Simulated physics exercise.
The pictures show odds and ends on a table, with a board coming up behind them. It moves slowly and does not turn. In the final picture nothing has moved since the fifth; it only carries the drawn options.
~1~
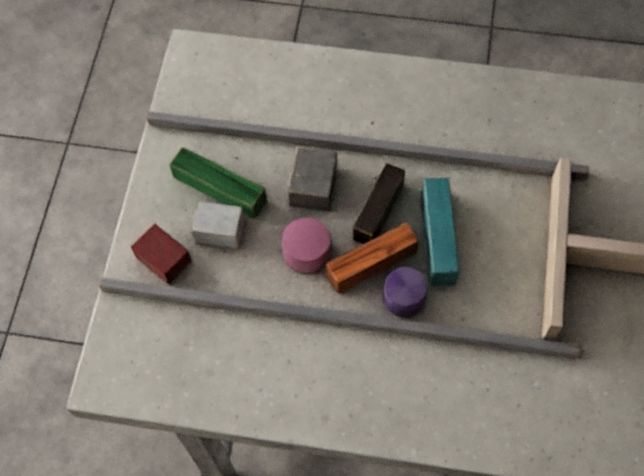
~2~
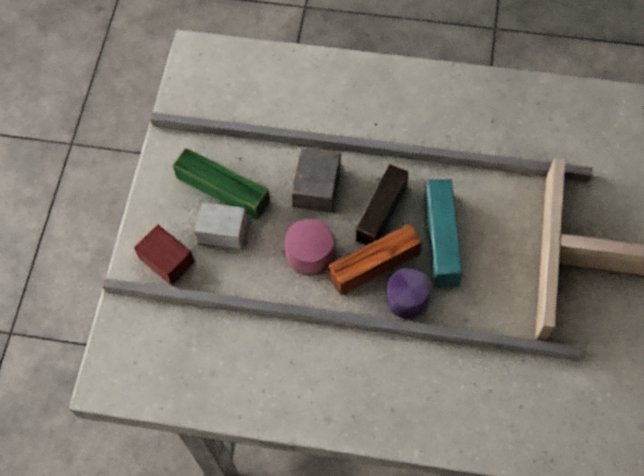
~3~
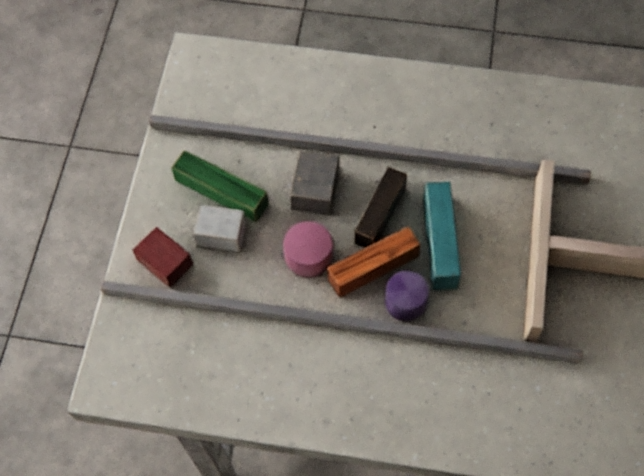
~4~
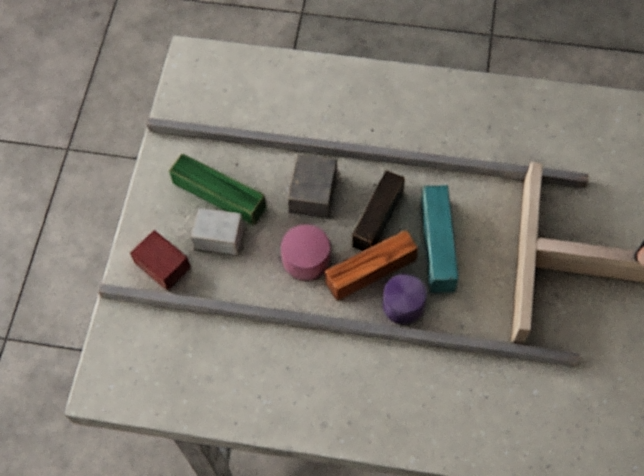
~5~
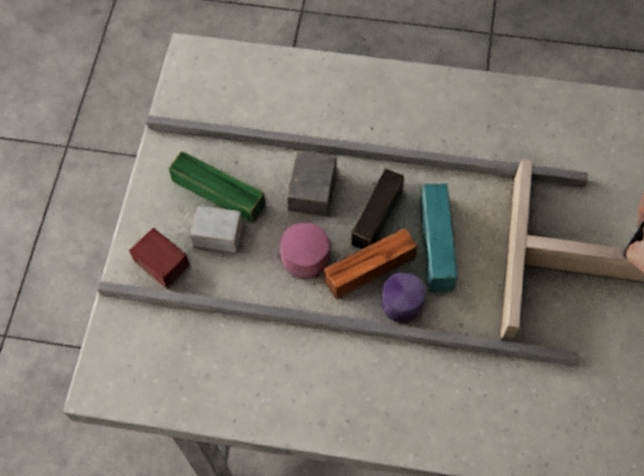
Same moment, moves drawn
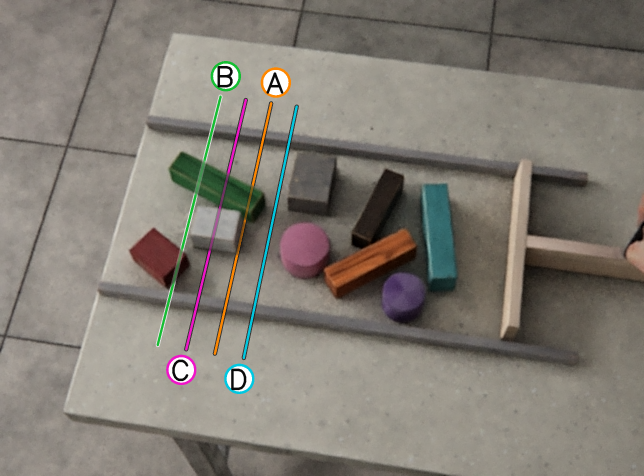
On a grey tabletop between two parallel rails, blocks, bars and round pieces in various colours lie scattered, with an upright wooden board to their right. The board slides slowly leftward, narrowing the gap to the turquoise bar, as a hand on its handle comes into view; the pieces stay put.
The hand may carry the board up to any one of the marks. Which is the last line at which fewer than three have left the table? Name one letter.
It can go as far as C.
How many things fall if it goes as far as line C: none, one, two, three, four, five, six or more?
Two.
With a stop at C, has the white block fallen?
By then, yes.
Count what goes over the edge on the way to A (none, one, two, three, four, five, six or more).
The count is none.
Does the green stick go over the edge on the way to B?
By then, yes.
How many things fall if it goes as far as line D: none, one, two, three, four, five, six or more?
By then, none.
On the copy, A at (245, 220); B at (191, 213); C at (218, 217); D at (272, 224).
On C. First, board (409, 224); purple tin (373, 295); orange stick (335, 270).
Then, board (301, 209); white block (172, 217); green stick (190, 180).
Finally, board (219, 198); green stick over the edge; white block over the edge; two fallen.
By contrast, A is within the limit but short; B drops five; D is within the limit but short.
